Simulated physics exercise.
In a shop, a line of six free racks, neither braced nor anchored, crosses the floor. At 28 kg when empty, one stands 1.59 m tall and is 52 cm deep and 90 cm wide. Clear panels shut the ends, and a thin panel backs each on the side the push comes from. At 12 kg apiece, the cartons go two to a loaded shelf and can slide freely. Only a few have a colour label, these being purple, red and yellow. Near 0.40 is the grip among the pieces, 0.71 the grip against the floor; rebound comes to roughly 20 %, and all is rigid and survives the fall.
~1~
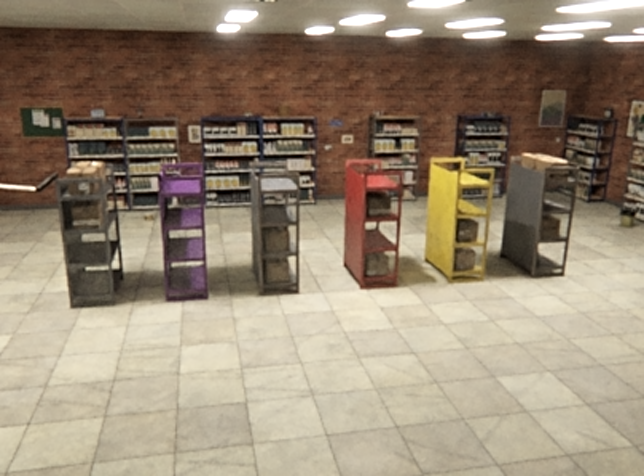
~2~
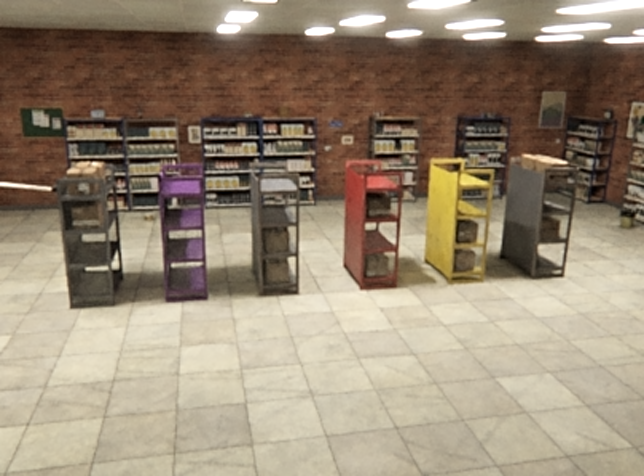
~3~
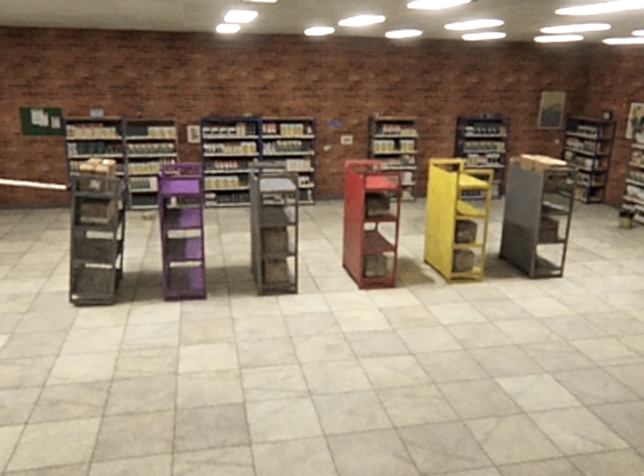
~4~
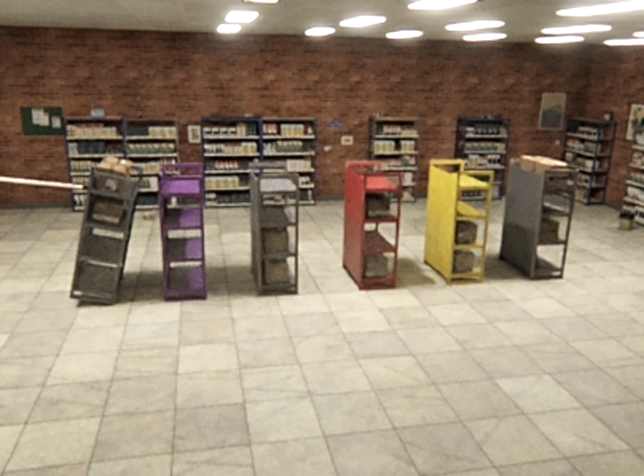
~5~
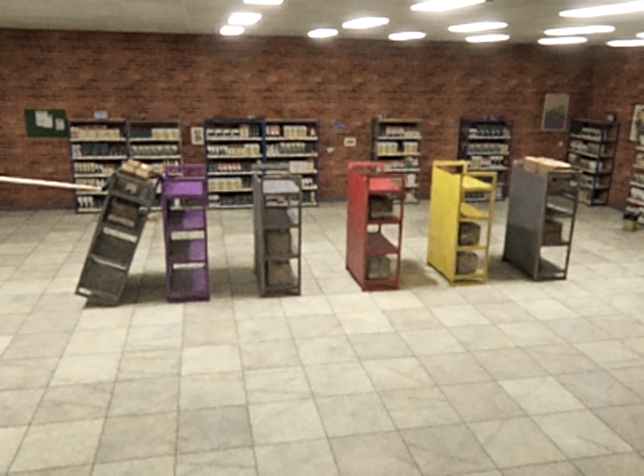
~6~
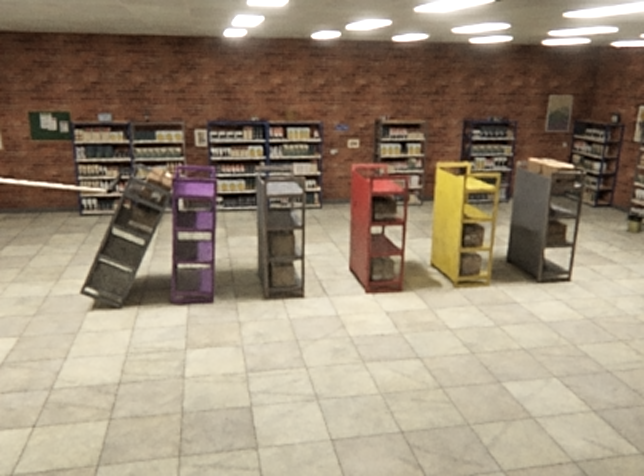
We see six shelving racks lined up across a tiled floor as a pale pole enters from the left and pushes the leftmost grey one, which tilts rightward until its top leans against the purple rack beside it.
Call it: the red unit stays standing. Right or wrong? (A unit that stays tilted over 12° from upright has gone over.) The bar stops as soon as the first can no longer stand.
Right.
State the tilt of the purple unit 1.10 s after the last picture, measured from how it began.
Some 50°.
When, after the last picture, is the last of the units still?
About 2.0 s.
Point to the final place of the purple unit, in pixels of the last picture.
Last frame, centre at roughly (250, 238).
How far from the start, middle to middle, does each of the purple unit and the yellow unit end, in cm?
Estimate: Purple near 80 cm, yellow near 0 cm.
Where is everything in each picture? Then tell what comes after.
In the first frame (each place is the centre of the face we see best), pole end (37, 190) 16 cm from the first unit; red unit (381, 232); purple unit (184, 241); yellow unit (471, 227); the others all in place.
Pole end (53, 190) pushing; red unit (381, 233), in the second frame.
Pole end (68, 189) pushing; red unit (380, 232); the others all in place, in the third frame.
Pole end (84, 188) pushing; red unit (380, 233); the others all in place, in the fourth frame.
Pole end (103, 190) pushing; red unit (383, 234); the others all in place, in the fifth frame.
Pole end (108, 192) stopped; red unit (387, 236); purple unit (194, 243) tilted 4°; yellow unit (477, 232); one has shifted, in the sixth frame.
Then, 0.42 s later than the last frame, 4 cartons spilt or dropped; 1 of the 5 other units over; red unit unmoved; purple unit tilted 24°.
Then, 1.10 s later than the last frame, 4 cartons spilt or dropped; 2 of the 5 other units over; red unit tilted 4°; purple unit tilted 49°.
When it is over, 6 cartons spilt or dropped; 2 of the 5 other units over; red unit tilted 4°; purple unit tilted 51°; yellow unit unmoved. Three left standing. In pixels of the last frame, middles, red unit near (385, 225), purple unit near (250, 238).
